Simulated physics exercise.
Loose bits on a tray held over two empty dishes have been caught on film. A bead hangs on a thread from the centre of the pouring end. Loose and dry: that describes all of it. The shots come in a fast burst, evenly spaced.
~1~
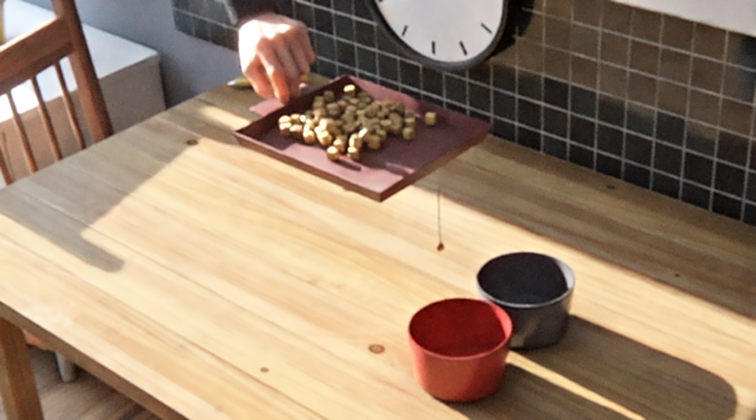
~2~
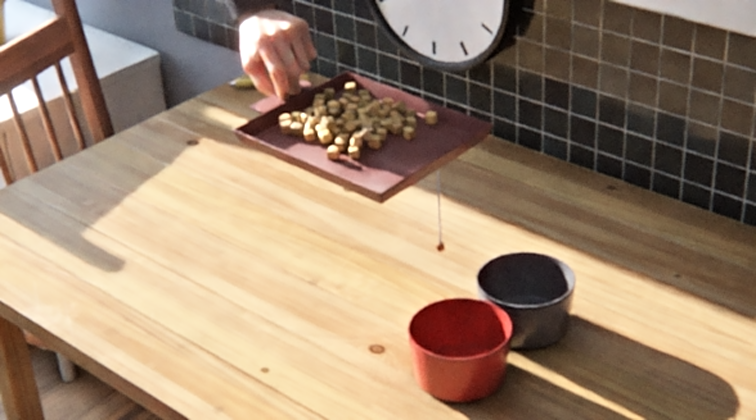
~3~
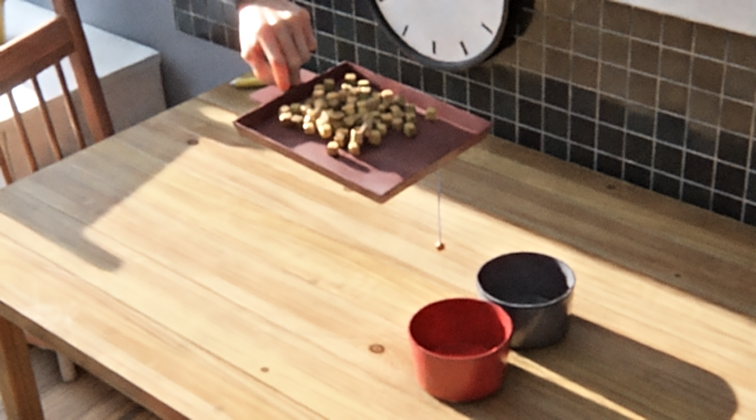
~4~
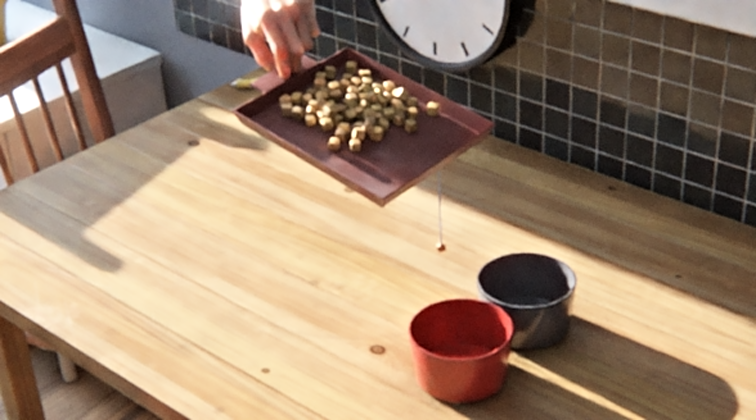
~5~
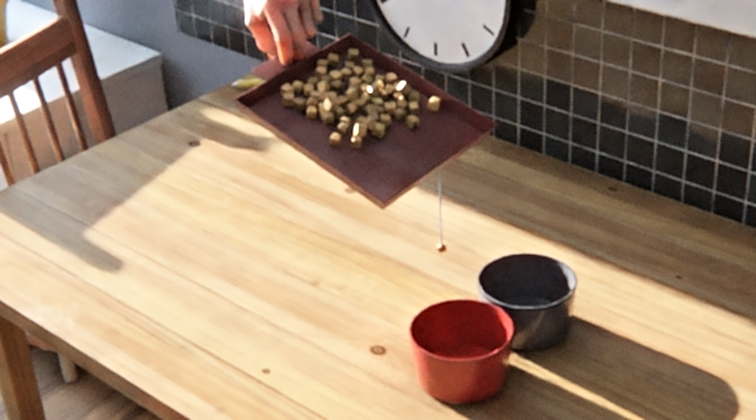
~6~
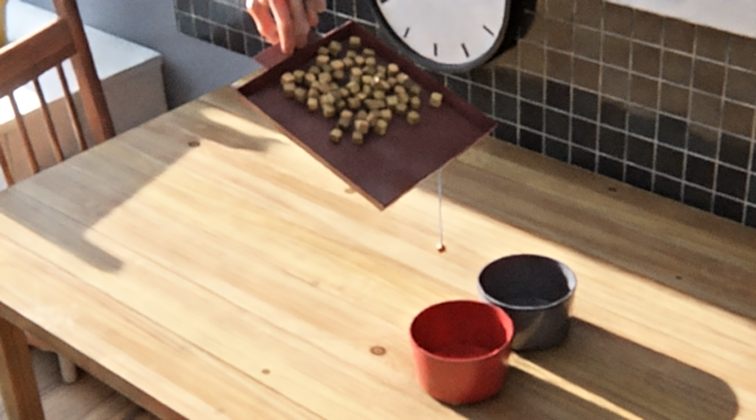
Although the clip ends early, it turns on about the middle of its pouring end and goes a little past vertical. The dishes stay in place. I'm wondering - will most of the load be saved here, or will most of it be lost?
Most of it is lost.
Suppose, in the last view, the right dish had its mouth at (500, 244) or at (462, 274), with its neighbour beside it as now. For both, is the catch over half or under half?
First shift, a majority share; second shift, a majority share.
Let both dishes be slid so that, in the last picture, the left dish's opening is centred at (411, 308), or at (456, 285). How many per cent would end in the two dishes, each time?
In order, 90 % and 60 %.
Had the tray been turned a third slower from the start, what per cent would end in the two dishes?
Estimate: Some 30 %.
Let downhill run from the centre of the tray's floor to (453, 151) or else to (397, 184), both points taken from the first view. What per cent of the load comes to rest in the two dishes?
I'd put it at some 10 % and then some 20 %.
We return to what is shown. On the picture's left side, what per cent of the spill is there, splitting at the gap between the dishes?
About 100 %.
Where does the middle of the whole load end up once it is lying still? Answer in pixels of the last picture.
Close to (439, 341), more or less.
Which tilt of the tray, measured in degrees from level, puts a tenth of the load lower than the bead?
Angle reached: About 75°.
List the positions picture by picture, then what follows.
The first frame shows corners of the pouring end near (380, 188) and (485, 125), level; middle of the load near (348, 119), small wooden cubes; left dish near (500, 366); right dish near (565, 314); bead on its thread near (440, 247).
The second frame shows corners of the pouring end near (381, 189) and (486, 125), level; middle of the load near (349, 117).
The third frame shows corners of the pouring end near (381, 190) and (486, 124), tipped barely, lowest at the left corner; middle of the load near (349, 111).
The fourth frame shows corners of the pouring end near (383, 194) and (488, 124), tipped a little, lowest at the left corner; middle of the load near (350, 103).
The fifth frame shows corners of the pouring end near (384, 197) and (490, 124), tipped clearly, lowest at the left corner; middle of the load near (352, 95).
The sixth frame shows corners of the pouring end near (384, 200) and (491, 124), tipped clearly, lowest at the left corner; middle of the load near (353, 88); left dish near (502, 368); right dish near (566, 316).
Shortly afterwards, tray tipped steeply; the bulk on the tray; only a few in the left dish; only a few outside both; a little in the air.
Next, tray tipped past a quarter turn; a little on the tray; a little in the left dish; a little in the right dish; near half outside both; near a quarter in the air.
Some moments later, tray tipped past a quarter turn; a little in the left dish; a little in the right dish; near two thirds outside both.
In the end, tray tipped past a quarter turn; a little in the left dish; a little in the right dish; near two thirds outside both.
